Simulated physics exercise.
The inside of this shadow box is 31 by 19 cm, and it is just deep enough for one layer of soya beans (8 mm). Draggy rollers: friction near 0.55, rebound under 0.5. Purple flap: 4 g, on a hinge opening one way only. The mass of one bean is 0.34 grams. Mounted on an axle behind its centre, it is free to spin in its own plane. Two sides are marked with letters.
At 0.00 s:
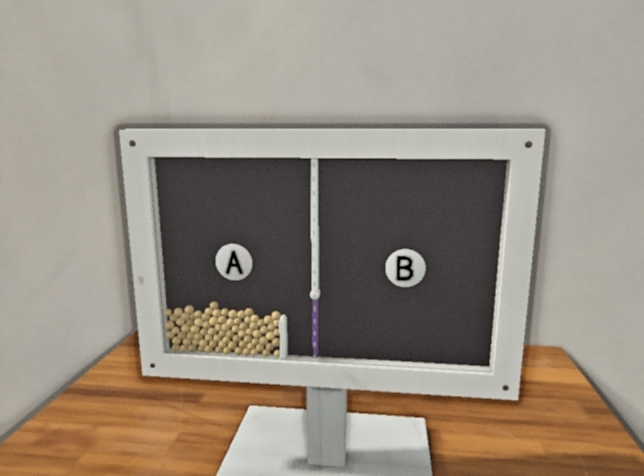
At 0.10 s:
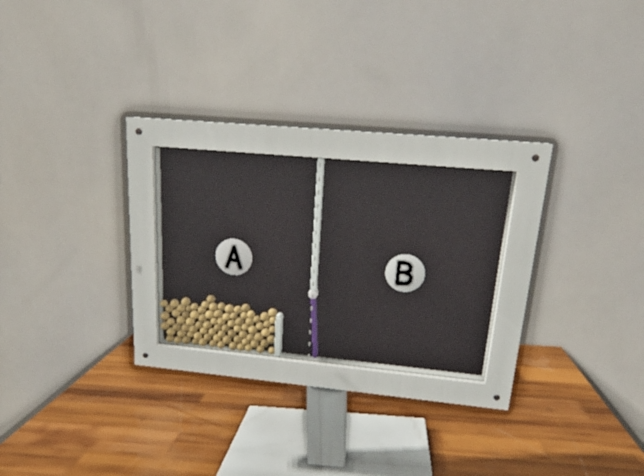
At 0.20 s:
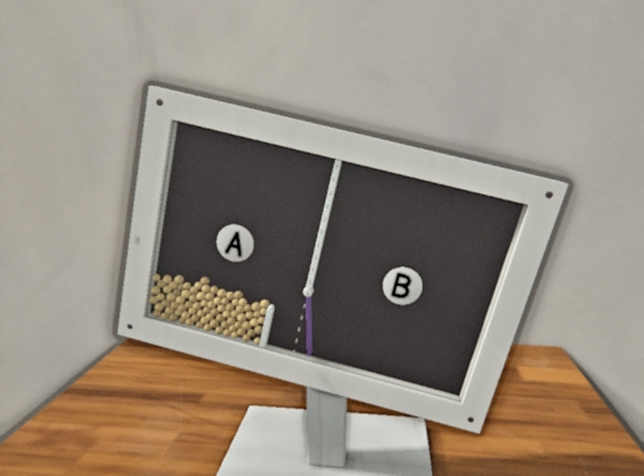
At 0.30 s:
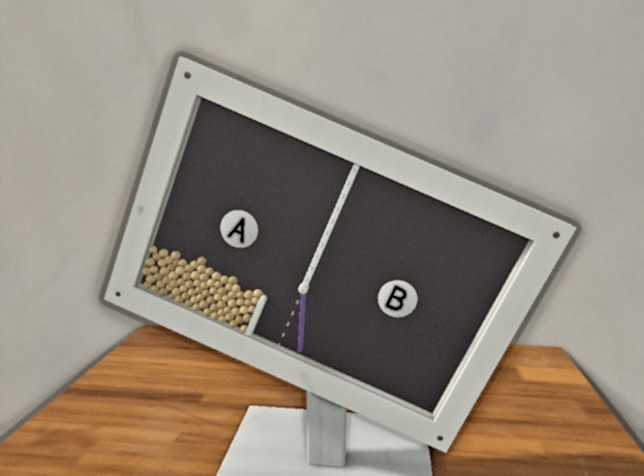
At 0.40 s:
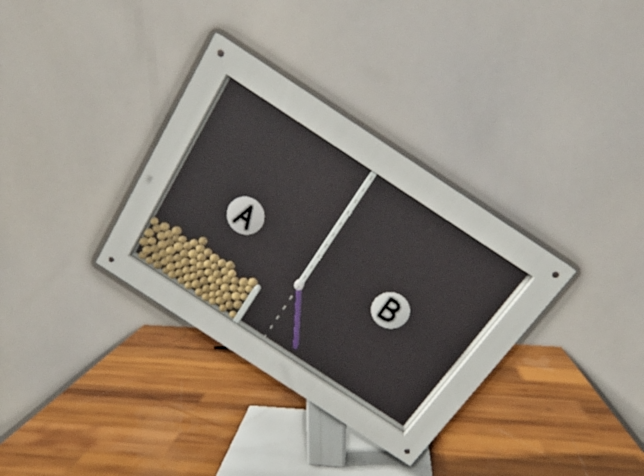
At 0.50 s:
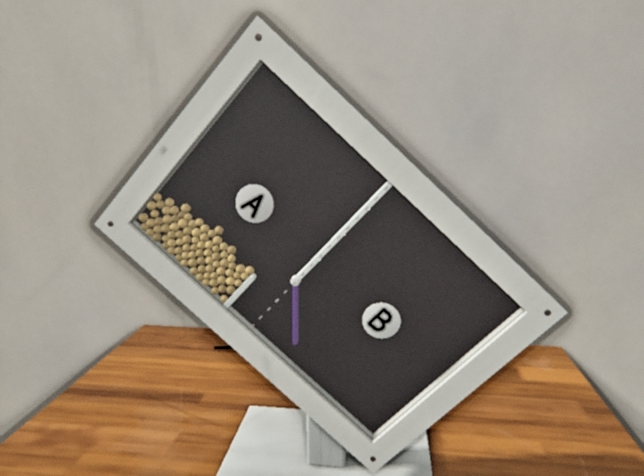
A white-framed box of beans turns clockwise on its stand while its purple flap hangs down.
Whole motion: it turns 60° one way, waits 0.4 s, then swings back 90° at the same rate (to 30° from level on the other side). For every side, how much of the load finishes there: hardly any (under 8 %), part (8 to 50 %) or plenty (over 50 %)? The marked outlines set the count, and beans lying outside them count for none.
Side A: Plenty; side B: Part.
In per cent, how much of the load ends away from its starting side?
About 35 %.
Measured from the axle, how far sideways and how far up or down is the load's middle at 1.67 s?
Some 3 cm left and 7 cm below.
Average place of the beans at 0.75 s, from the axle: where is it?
10 cm left, 3 cm above.
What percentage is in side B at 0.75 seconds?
I'd say close to 5 in a hundred.
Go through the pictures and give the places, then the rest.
The first frame shows level; about 80 beans; beans centred (223, 332); top one (214, 306); purple flap (315, 294); A (234, 262), B (405, 268).
The second frame shows turned 4° clockwise; beans centred (219, 326); top one (211, 299).
The third frame shows turned 13° clockwise; beans centred (208, 308); top one (156, 278); wall ends (310, 286), (271, 309).
The fourth frame shows turned 23° clockwise; beans centred (200, 289); top one (153, 250); purple flap (304, 288) tilted 4°.
The fifth frame shows turned 33° clockwise; beans centred (196, 268); top one (154, 221).
The sixth frame shows turned 43° clockwise; beans centred (196, 247); top one (158, 197); purple flap (296, 280); A (255, 204), B (381, 321).
By 0.75 s, it stands 60° clockwise; the beans' middle is 10 cm left of and 3 cm above the centre; A 95 %, B 5 %; purple flap open 60°.
By 1.67 s, it stands 15° clockwise; the beans' middle is 3 cm left of and 7 cm below the centre; A 65 %, B 35 %; purple flap open 16°.
By 2.20 s, it stands 30° anticlockwise; the beans' middle is 2 cm right of and 8 cm below the centre; A 65 %, B 35 %; purple flap shut.
Settled by 2.9 s, it stands 30° anticlockwise; A 65 %, B 35 %; purple flap shut.
